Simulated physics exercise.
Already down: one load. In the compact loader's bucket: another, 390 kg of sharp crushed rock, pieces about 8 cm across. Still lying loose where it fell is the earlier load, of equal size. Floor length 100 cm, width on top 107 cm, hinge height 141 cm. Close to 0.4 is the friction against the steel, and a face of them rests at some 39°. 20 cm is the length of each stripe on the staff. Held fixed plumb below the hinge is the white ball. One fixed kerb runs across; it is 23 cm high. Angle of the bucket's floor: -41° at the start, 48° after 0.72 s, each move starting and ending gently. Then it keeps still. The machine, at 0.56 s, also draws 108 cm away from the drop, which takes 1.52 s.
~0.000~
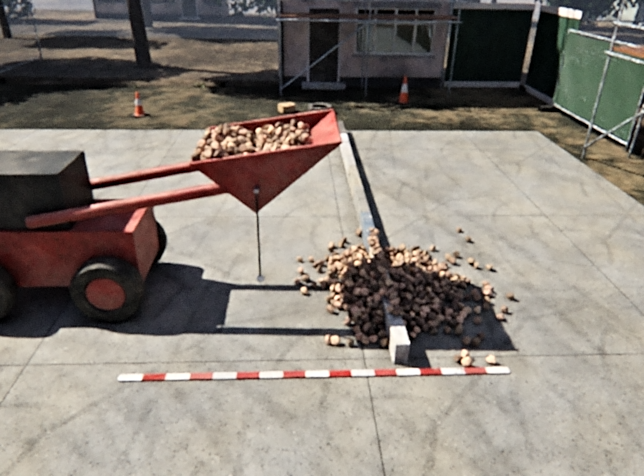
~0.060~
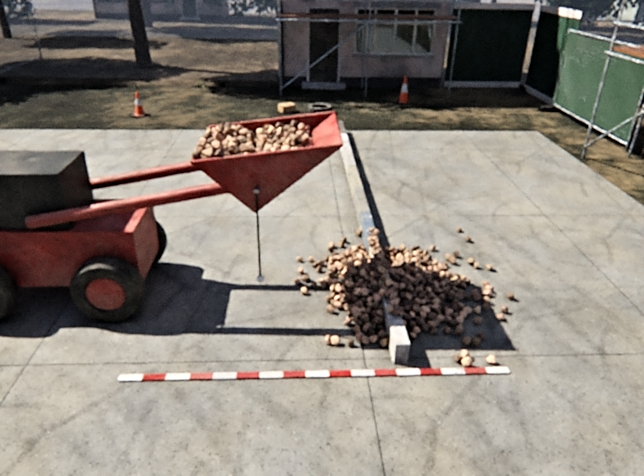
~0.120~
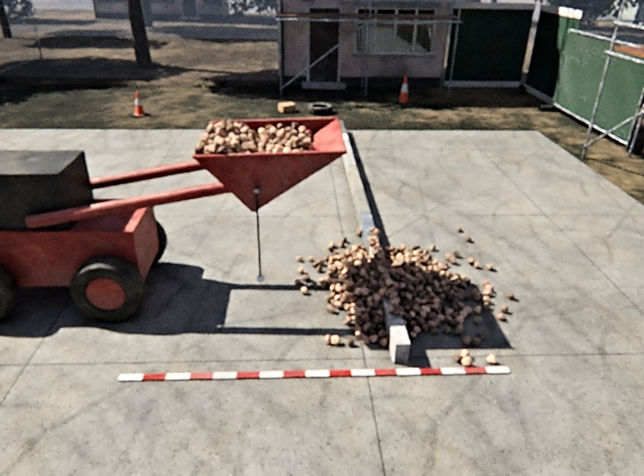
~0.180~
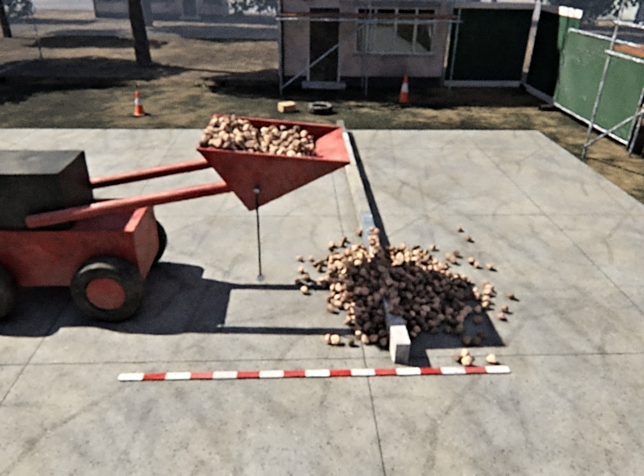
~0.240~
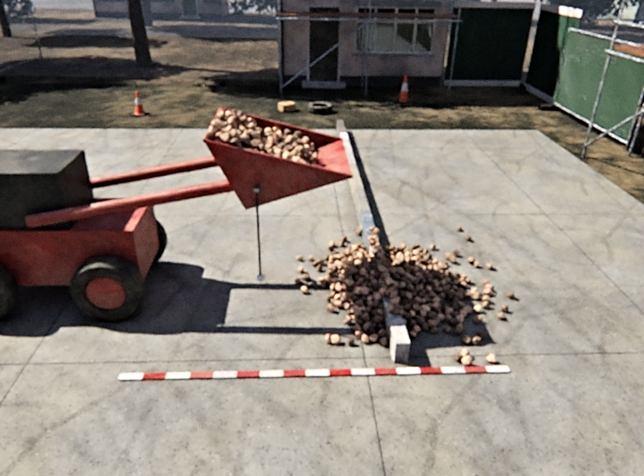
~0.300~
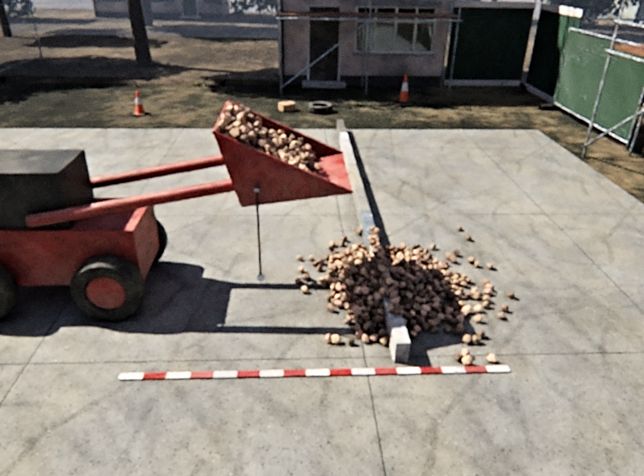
To begin with, a red loader on the left holds a raised bucket of brownish stones beside a loose heap lying across a low kerb. The bucket then rotates steadily, its right lip dropping and its back rising, while the stones shift inside it and the heap stays still.
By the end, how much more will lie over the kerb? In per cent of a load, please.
About 0 per cent.
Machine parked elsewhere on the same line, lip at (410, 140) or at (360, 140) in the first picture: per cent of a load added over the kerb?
35 %, then 0 %.
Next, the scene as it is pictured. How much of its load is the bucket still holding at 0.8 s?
It holds some 70 percent.
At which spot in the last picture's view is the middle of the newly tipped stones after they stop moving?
I'd point to about (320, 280).
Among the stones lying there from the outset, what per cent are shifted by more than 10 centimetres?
Close to 0 per cent.
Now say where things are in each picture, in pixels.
The first picture shows lip at (342, 142), floor tilted -41°, highest stones at (270, 129). The earlier load is highest near (379, 262), 31 cm above ground level, 47 % on this side of the kerb, 53 % over the kerb.
In the second picture, the bucket is at -39°, its lip at (343, 145); the top of the load is at (262, 130); the stones move at 0.2 m/s on average.
In the third picture, the bucket is at -34°, its lip at (347, 152); the top of the load is at (219, 128); the stones move at 0.5 m/s on average.
In the fourth picture, the bucket is at -27°, its lip at (350, 163); the top of the load is at (224, 123); the stones move at 0.6 m/s on average.
The fifth picture shows lip at (353, 177), floor tilted -18°, highest stones at (229, 117); the stones move at 0.8 m/s on average.
In the sixth picture, the bucket is at -7°, its lip at (353, 193); the top of the load is at (235, 112); the stones move at 0.9 m/s on average.
After 0.5 s the floor is at 34°; in per cent of one load, 100 in the bucket, 47 on this side of the kerb, 53 over the kerb; the foremost stones are at (485, 269).
After 0.8 s the floor is at 48°; in per cent of one load, 72 in the bucket, 75 on this side of the kerb, 53 over the kerb; the foremost stones are at (485, 269).
After 2.5 s the floor is at 48°; in per cent of one load, 0 in the bucket, 147 on this side of the kerb, 53 over the kerb; the foremost stones are at (485, 269).
After 5.2 s the floor is at 48°; in per cent of one load, 0 in the bucket, 147 on this side of the kerb, 53 over the kerb; the foremost stones are at (485, 269). Net gain over the kerb, 0.
